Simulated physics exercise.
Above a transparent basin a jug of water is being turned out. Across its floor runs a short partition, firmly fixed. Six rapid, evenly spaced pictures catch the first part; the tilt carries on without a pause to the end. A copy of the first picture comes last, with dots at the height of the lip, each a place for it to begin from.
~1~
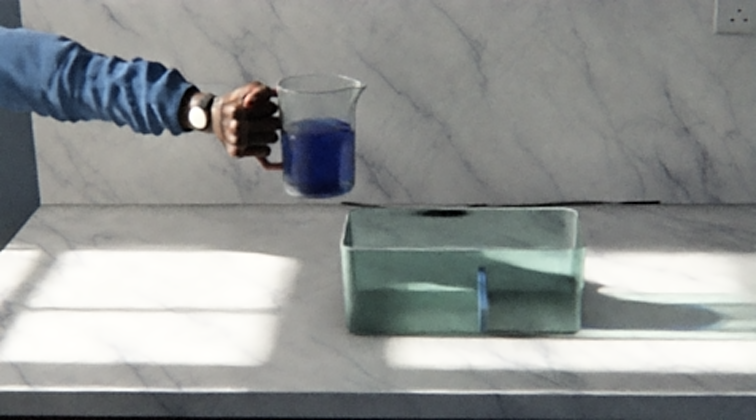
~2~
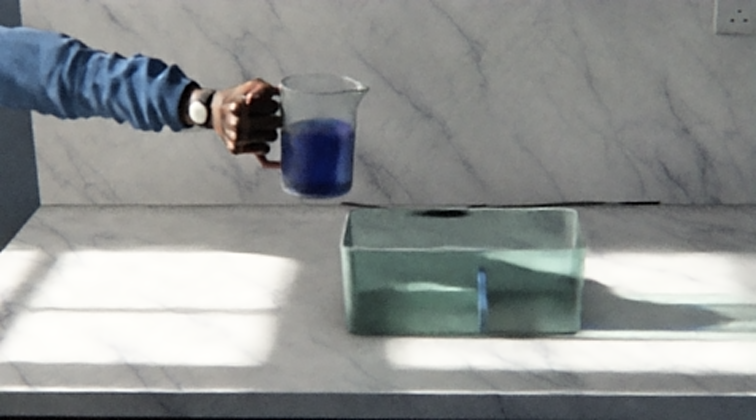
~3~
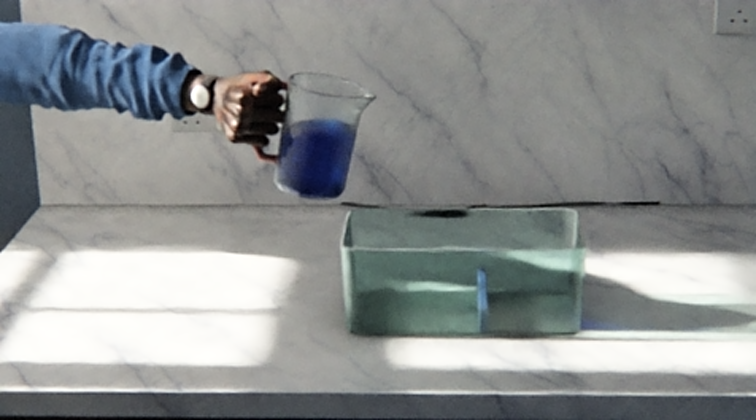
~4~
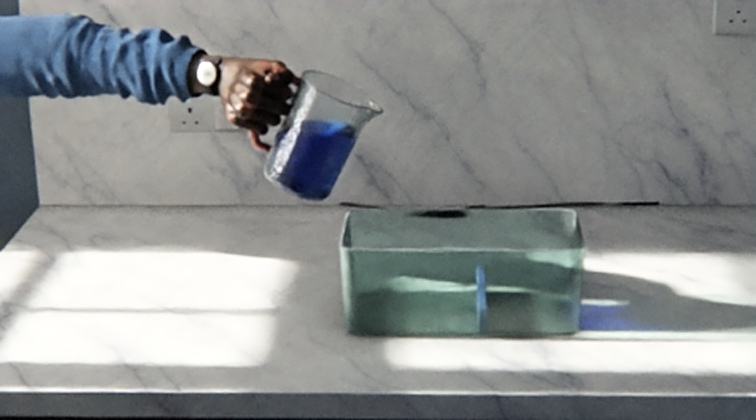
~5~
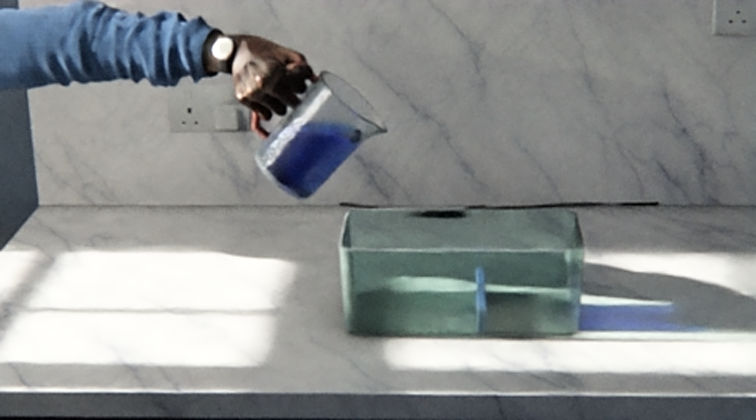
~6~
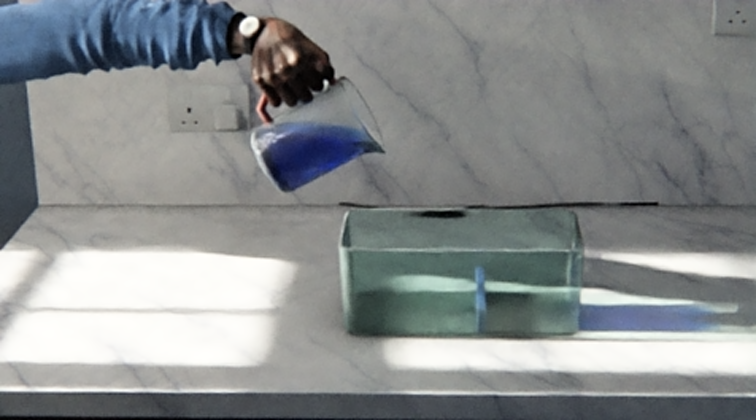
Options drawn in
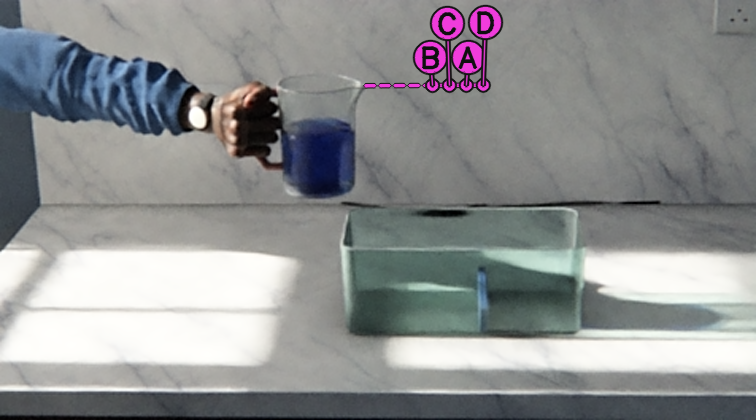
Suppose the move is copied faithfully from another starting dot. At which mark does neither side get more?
Best: B.
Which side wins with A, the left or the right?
The right side.
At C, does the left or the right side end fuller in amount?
More ends on the right.
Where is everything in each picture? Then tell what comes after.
Upright, lip at (365, 85); basin from (346, 331) to (581, 332); top of the wall at (483, 286); nothing has left yet.
Tipped about 3°, lip at (368, 88); nothing has left yet.
Tipped about 12°, lip at (375, 97); nothing has left yet.
Tipped about 25°, lip at (382, 111); nothing has left yet.
Tipped about 42°, lip at (387, 130); nothing has left yet.
Tipped about 60°, lip at (385, 152); nothing has left yet.
On the marked copy, A at (466, 85); B at (432, 85); C at (449, 85); D at (483, 85).
If A is chosen, about 10 % ends left of the wall and 87 % right of it; 3 % is lost outside.
If B is chosen, about 47 % ends left of the wall and 52 % right of it.
If C is chosen, about 14 % ends left of the wall and 85 % right of it.
If D is chosen, about 24 % ends left of the wall and 71 % right of it; 5 % is lost outside.
